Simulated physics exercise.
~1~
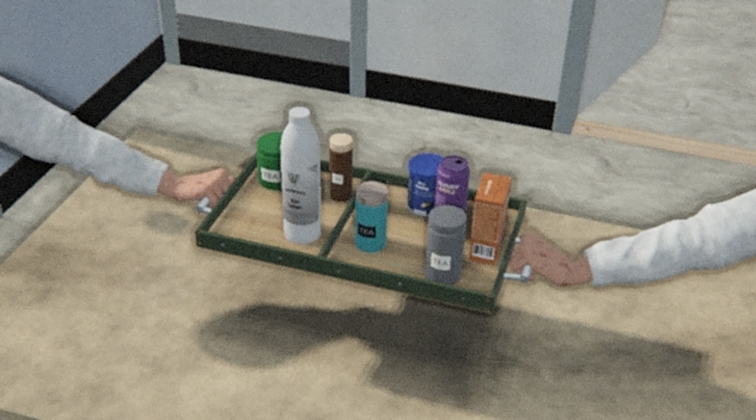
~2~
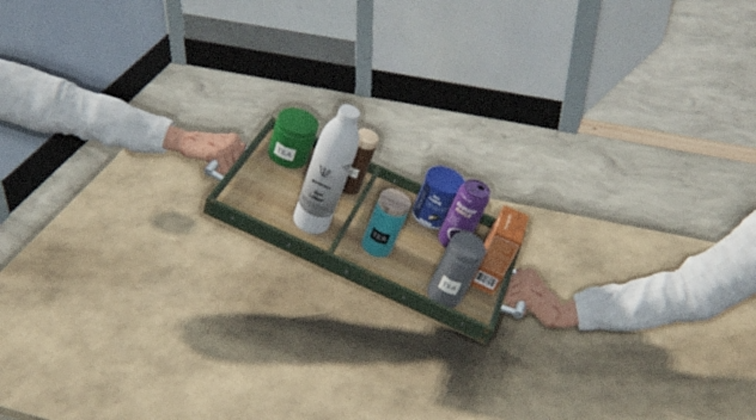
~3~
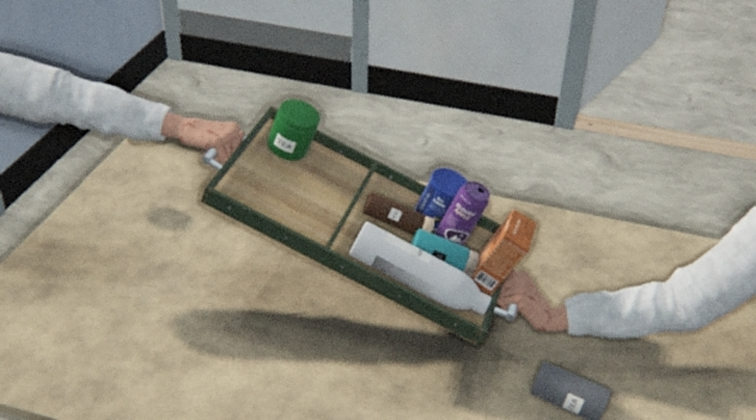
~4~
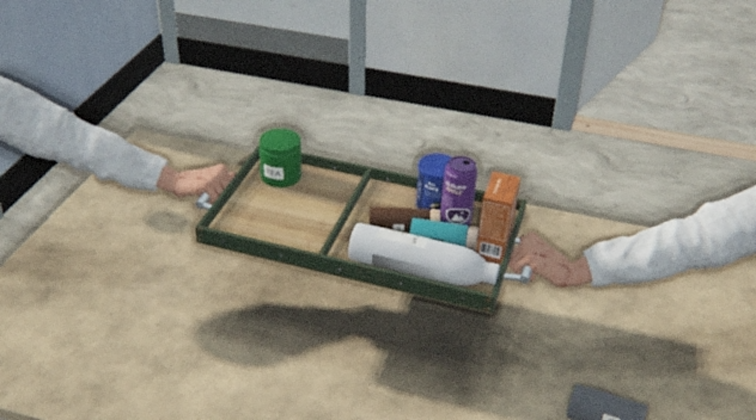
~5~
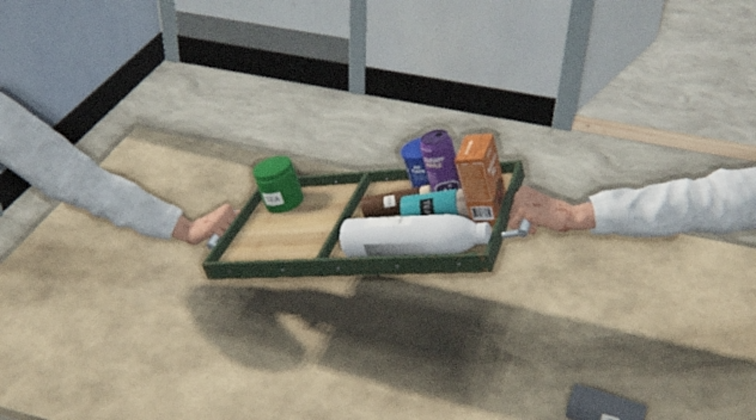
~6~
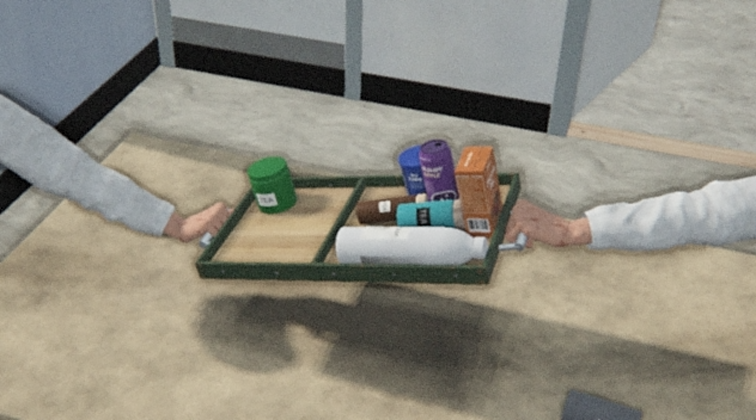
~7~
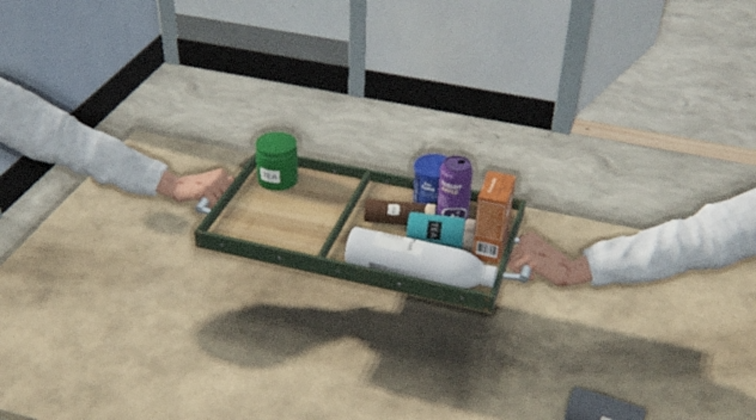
Two hands tipped a tray of containers down to the right, toppling the white bottle, turquoise jar and brown shaker and dropping the grey jar off, then tilted it left and levelled it, with the three still lying on their sides.
